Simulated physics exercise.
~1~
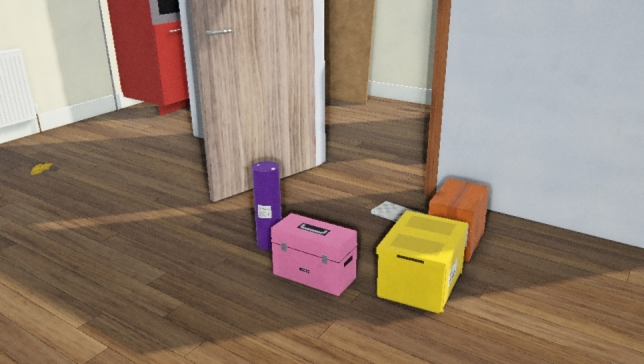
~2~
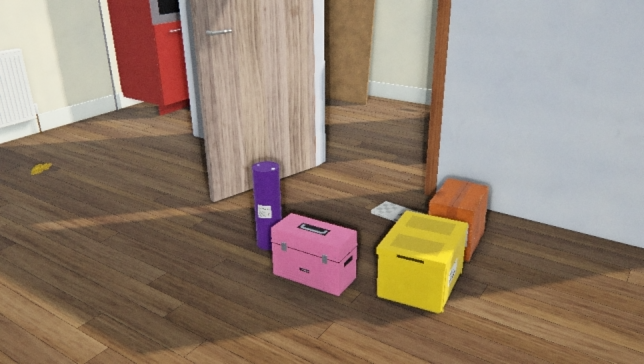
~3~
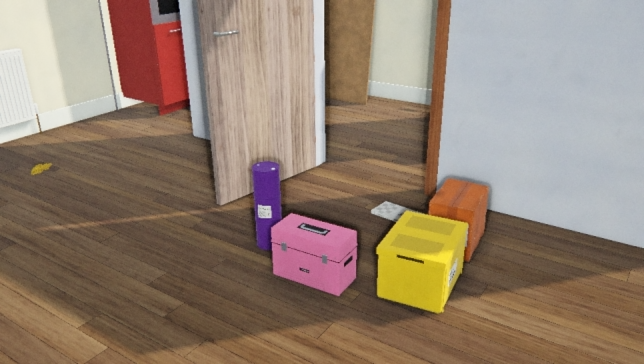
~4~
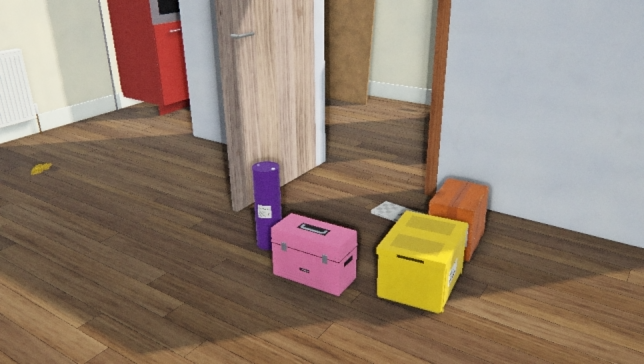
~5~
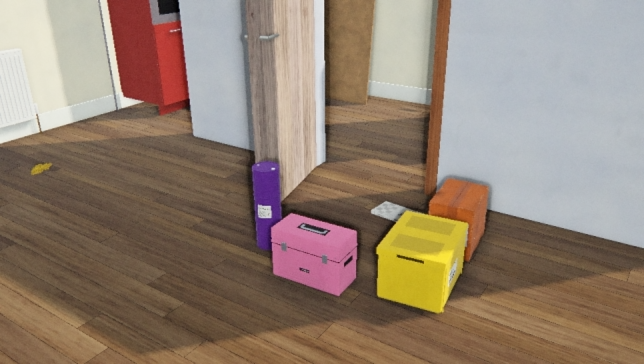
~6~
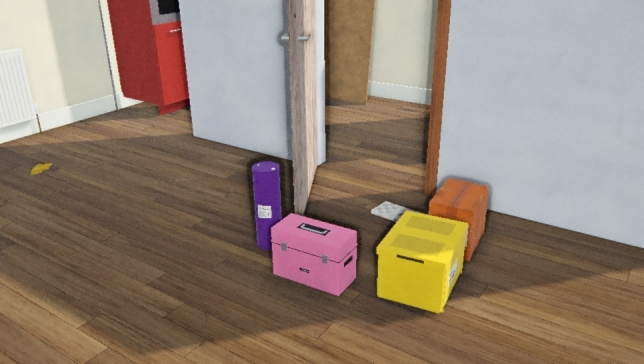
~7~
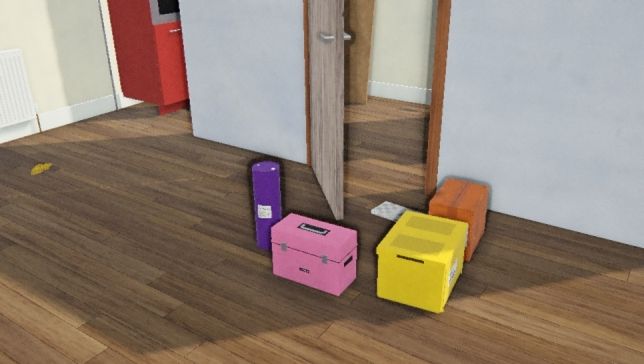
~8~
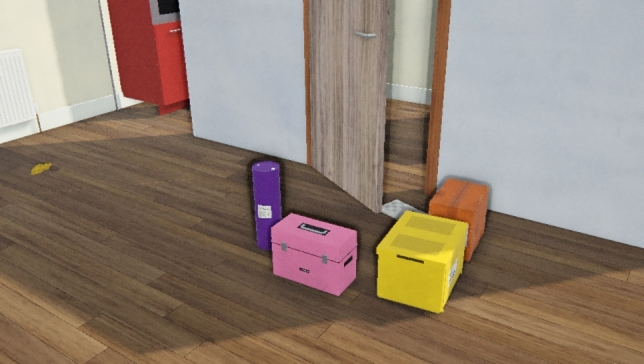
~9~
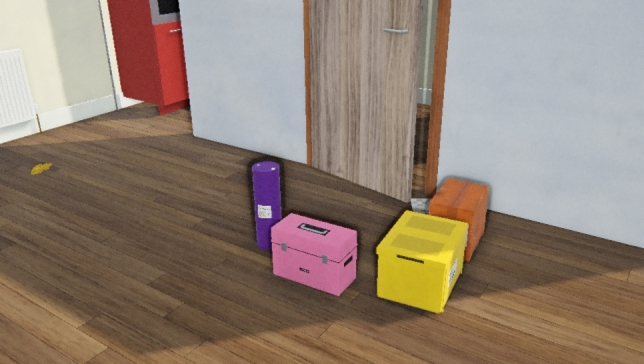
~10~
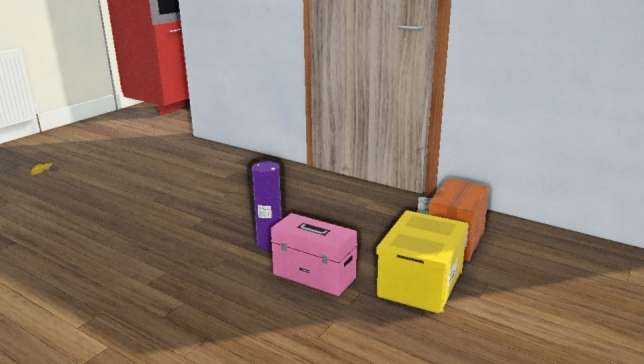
Wooden door swinging shut, nudging a small white book rightward toward an orange box, and ending closed behind the unmoved containers.
